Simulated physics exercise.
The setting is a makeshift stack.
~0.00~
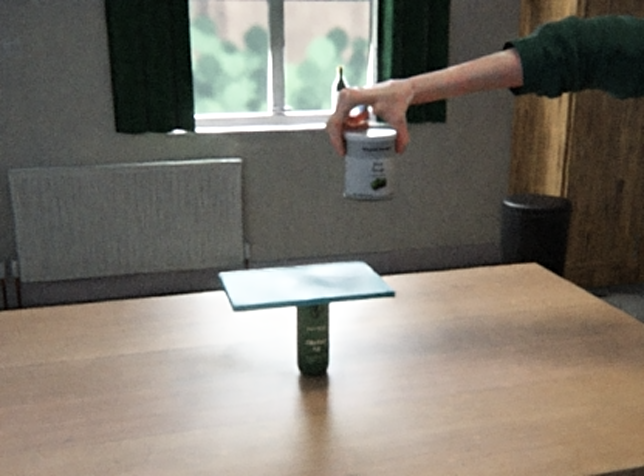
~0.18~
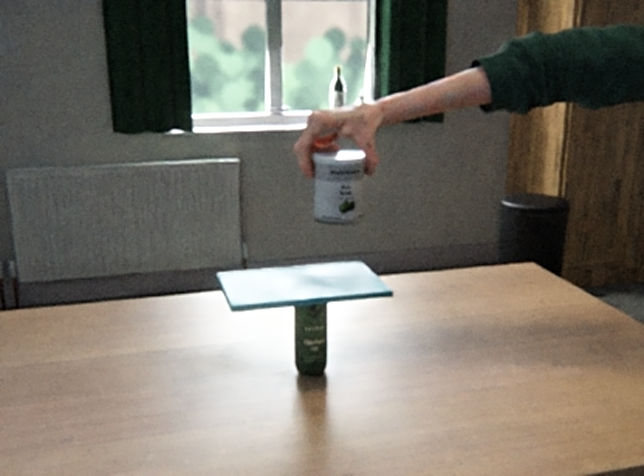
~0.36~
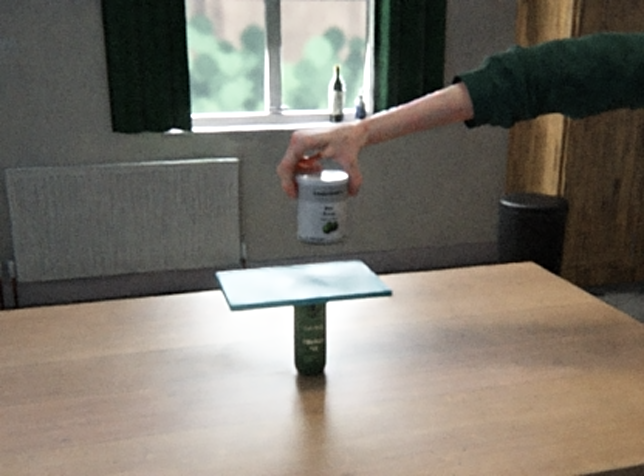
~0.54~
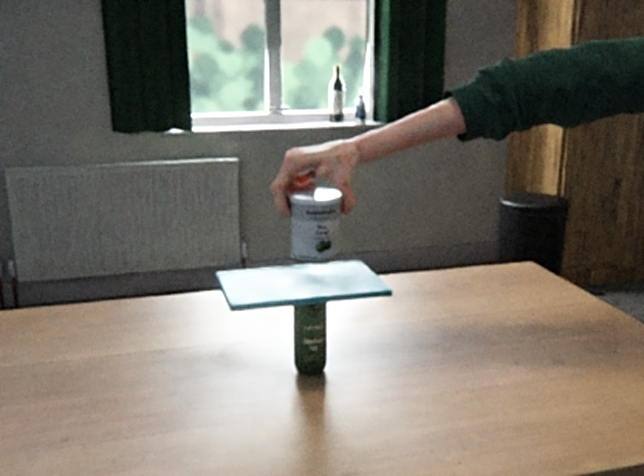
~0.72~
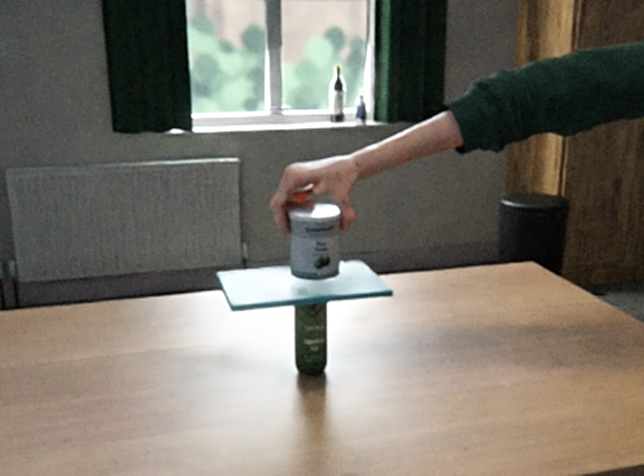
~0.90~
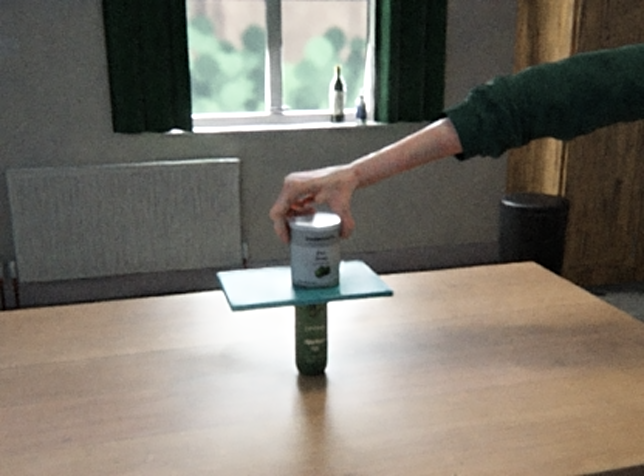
In this clip, a hand in a dark green sleeve carries a white tin leftward and down, then sets it on a glass sheet balanced on an upright green can on a wooden table, keeping hold of the tin.
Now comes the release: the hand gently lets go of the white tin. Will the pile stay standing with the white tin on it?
The stack carries the load.
Around 1.50 s, things are still on the move.
Around 2.30 s, as before.
Around 3.00 s, nothing moves.
Finally (3.5 s), all 3 still in place. Final places as the last picture's camera would see them, white tin near (316, 251). The stack holds.
